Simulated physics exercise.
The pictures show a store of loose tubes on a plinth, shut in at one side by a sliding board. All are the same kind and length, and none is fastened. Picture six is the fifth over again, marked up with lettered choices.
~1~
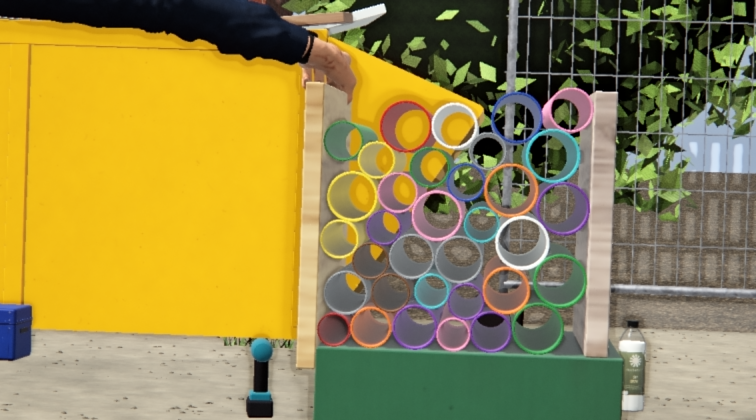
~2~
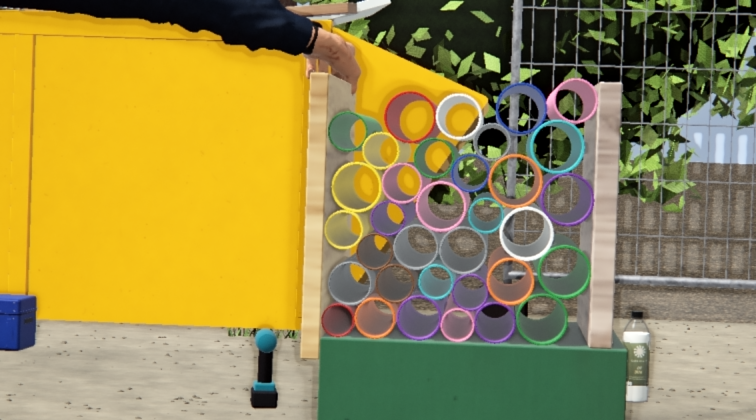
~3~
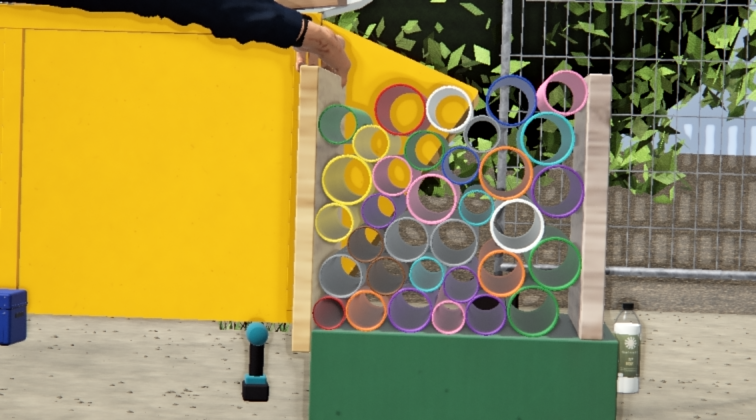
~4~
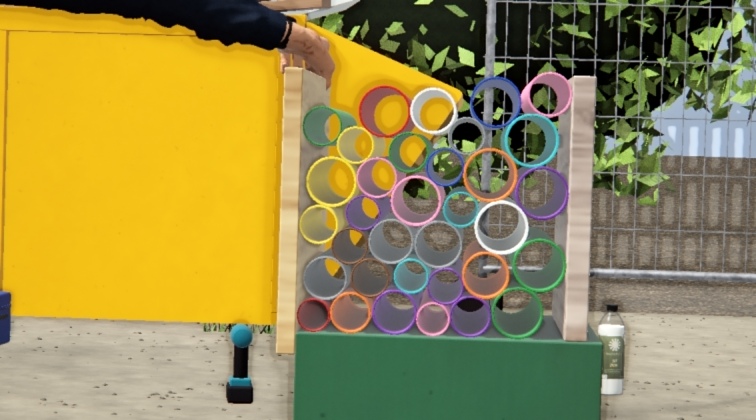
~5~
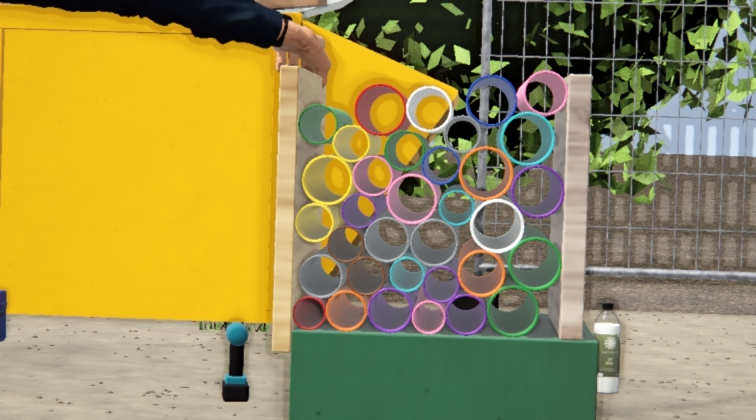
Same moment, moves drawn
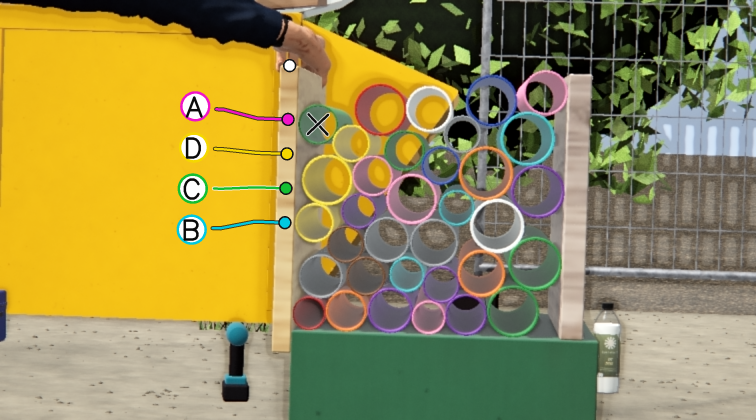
A hand rests atop the left side board beside stacked colourful tubes, which stay still.
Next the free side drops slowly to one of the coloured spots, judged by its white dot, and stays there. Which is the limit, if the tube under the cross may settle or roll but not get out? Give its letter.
The last mark within the limit is D.
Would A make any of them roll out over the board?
No.
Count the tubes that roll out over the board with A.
It comes to none.
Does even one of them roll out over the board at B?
Yes, at B.
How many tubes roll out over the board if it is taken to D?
It comes to none.
On the marked copy, A at (288, 119); B at (285, 223); C at (286, 189); D at (287, 153); the cross at (318, 125); the white dot at (289, 66).
Following D. Soon after the start, top of the board (299, 111).
Later, top of the board (297, 154).
In the end, top of the board (297, 154), none out over the board, the crossed one still inside.
As for the rest, A keeps the crossed one inside; B lets the crossed one out; C lets the crossed one out.
